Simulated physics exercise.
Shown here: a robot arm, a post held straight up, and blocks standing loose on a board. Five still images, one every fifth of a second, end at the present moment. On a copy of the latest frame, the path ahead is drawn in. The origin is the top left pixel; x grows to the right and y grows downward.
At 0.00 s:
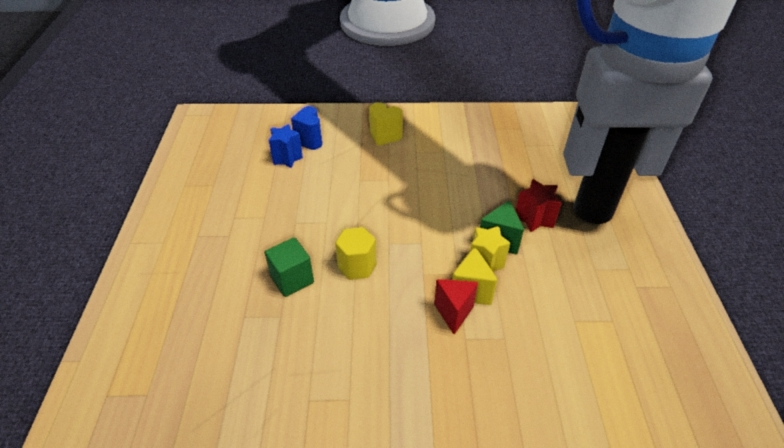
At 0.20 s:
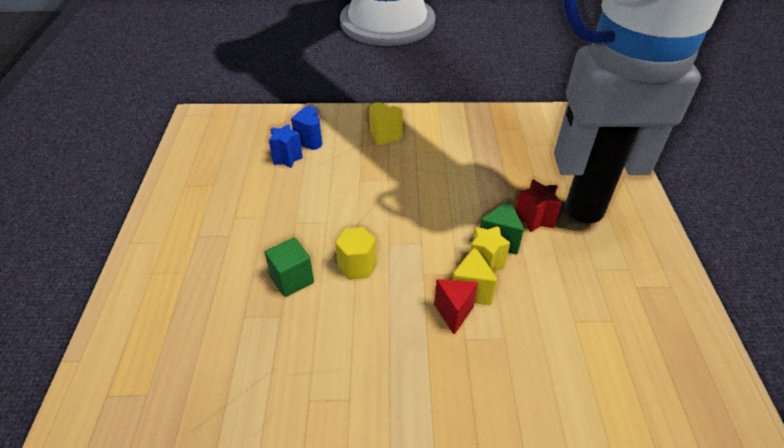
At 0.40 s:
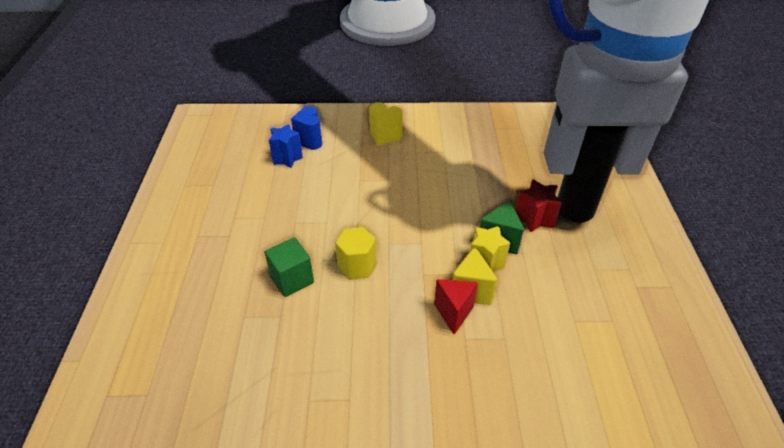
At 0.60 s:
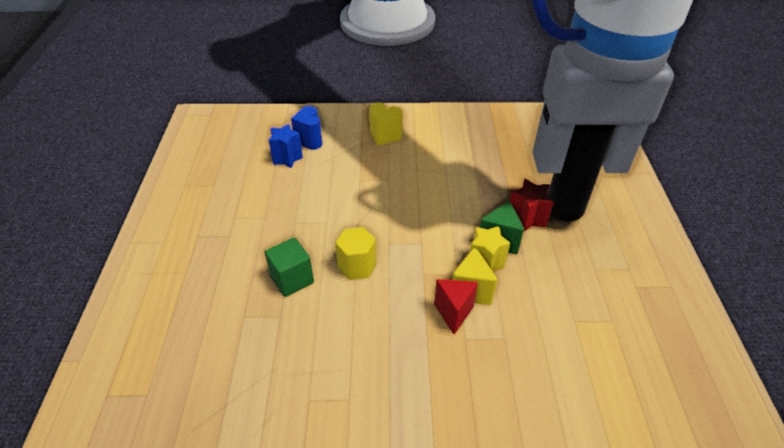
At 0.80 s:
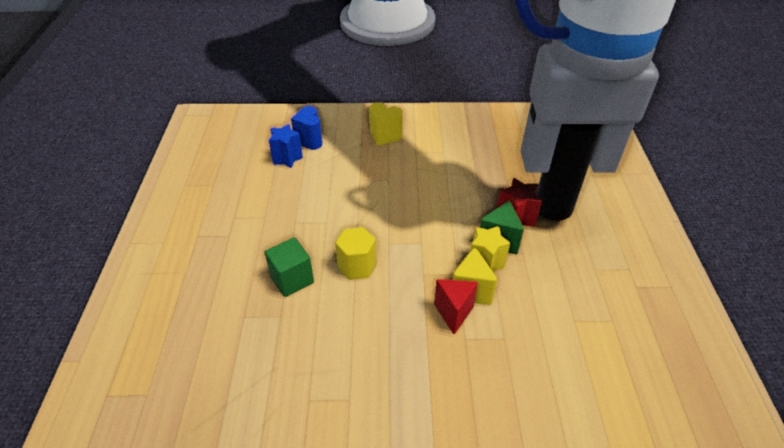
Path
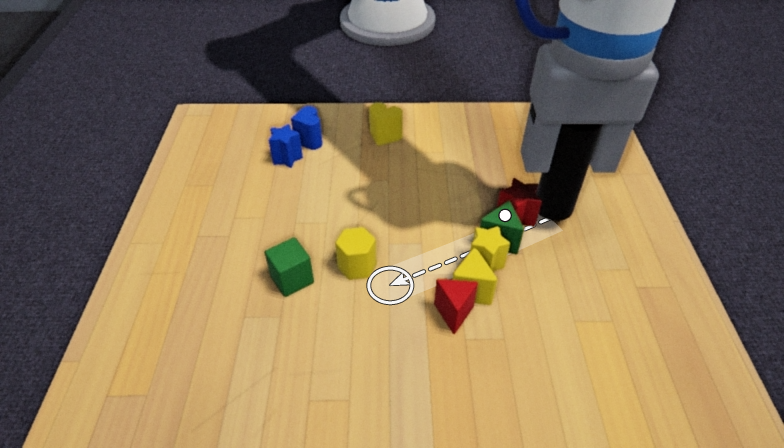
A robot arm slid its black post slowly left across the wooden board until it met the red star and nudged it slightly left, while the other colored blocks stayed still.
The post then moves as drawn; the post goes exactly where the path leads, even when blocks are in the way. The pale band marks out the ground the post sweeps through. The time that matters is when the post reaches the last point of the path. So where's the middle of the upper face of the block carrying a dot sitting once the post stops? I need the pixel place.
The spot you're after is about (383, 231) in the image.
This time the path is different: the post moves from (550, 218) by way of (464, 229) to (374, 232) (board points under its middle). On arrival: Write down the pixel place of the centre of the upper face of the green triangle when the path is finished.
Near (446, 229).
The drawn path runs from (550, 218) directly to (390, 285); the dot is on the green triangle.
What follows on the original path. One third of the way, post at (503, 229); yellow star at (490, 241); green triangle at (473, 218); red star at (488, 191), turned 60° clockwise.
Two thirds of the way, post at (449, 251); red triangle at (458, 322), turned 45° anticlockwise; yellow triangle at (450, 295), turned 50° anticlockwise; yellow star at (441, 268), turned 20° anticlockwise; green triangle at (415, 231), turned 35° clockwise; red star at (486, 191), turned 70° clockwise.
At the end, post at (390, 275); red triangle at (466, 329), turned 60° anticlockwise; yellow triangle at (442, 305), turned 80° anticlockwise; yellow star at (404, 288), turned 90° anticlockwise; green triangle at (383, 231), turned 70° clockwise; red star at (486, 191), turned 70° clockwise.
